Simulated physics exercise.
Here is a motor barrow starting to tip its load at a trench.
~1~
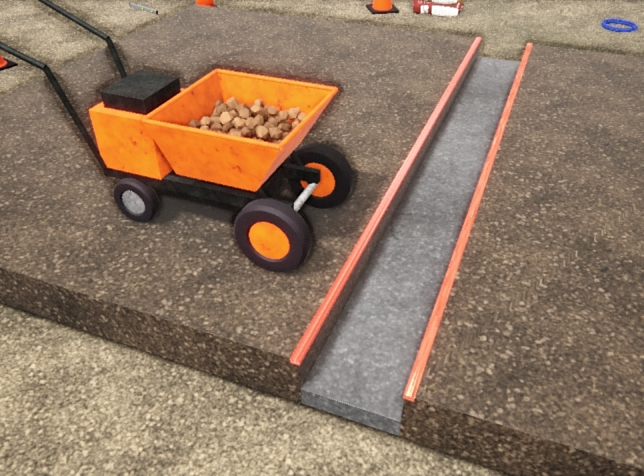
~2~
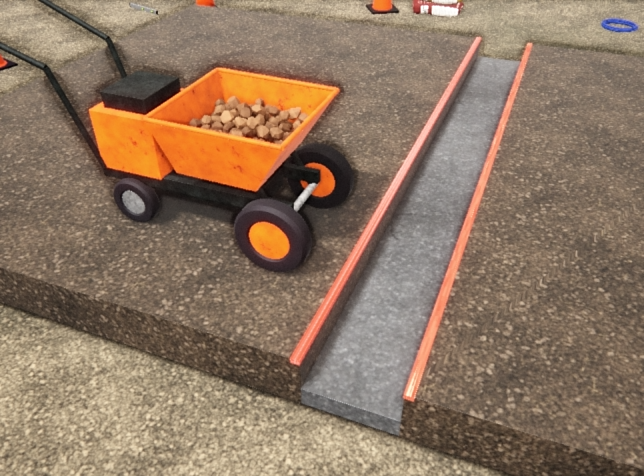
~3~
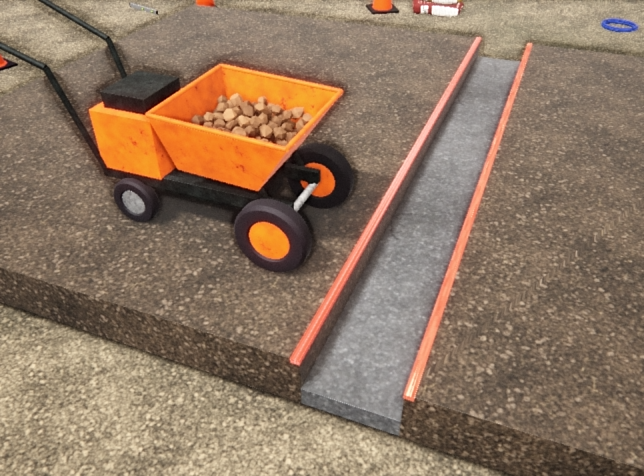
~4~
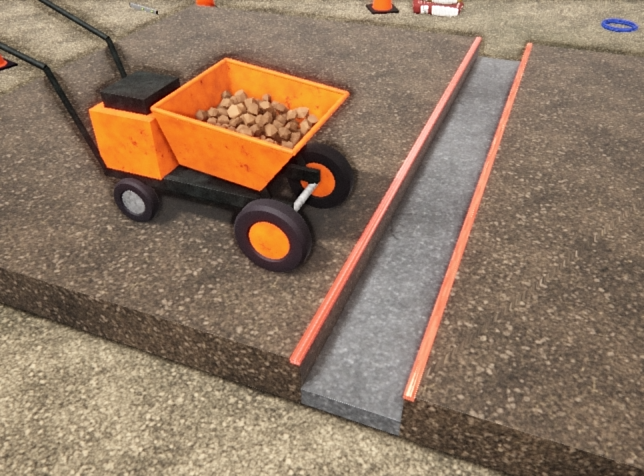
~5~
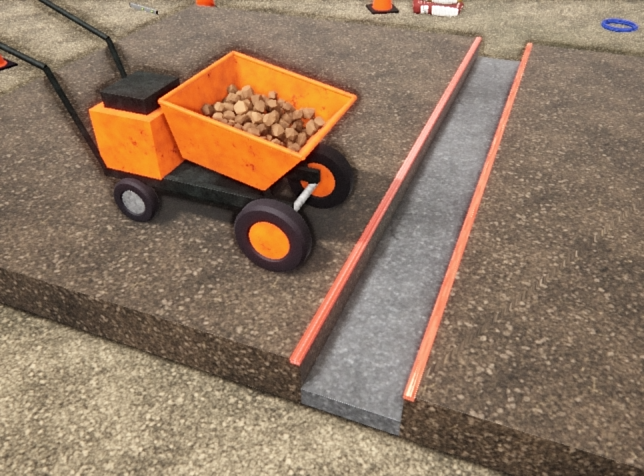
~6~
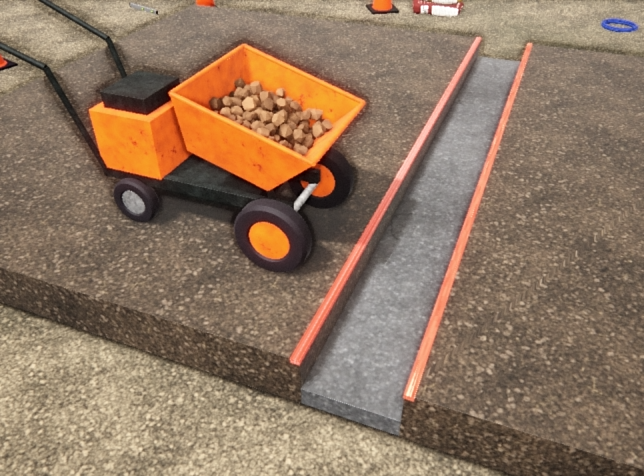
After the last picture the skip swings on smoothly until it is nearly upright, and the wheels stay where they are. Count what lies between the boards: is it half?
The trench takes over half.
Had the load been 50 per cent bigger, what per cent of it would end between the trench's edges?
Near 80 %.
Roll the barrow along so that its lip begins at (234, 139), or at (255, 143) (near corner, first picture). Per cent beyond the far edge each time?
First some 0, then 0 per cent.
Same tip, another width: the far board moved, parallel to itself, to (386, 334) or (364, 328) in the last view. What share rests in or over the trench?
Roughly 30 per cent, and 10 per cent.
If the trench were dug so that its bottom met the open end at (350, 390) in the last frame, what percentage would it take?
It comes to 80 per cent or so.
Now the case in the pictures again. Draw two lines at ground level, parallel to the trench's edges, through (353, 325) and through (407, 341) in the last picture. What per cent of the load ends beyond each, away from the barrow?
About 90 and 30 per cent.
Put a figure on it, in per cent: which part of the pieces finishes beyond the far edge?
Some 10 per cent.
Just after the last frame, skip tipped steeply; every one in the skip.
A moment on, skip tipped right over; the larger part in the skip; about a tenth in or heaped over the trench; just a few falling.
Further on, skip tipped right over; about a tenth in the skip; the larger part in or heaped over the trench; about a tenth beyond it.
When it is over, skip tipped right over; the larger part in or heaped over the trench; about a tenth beyond it.
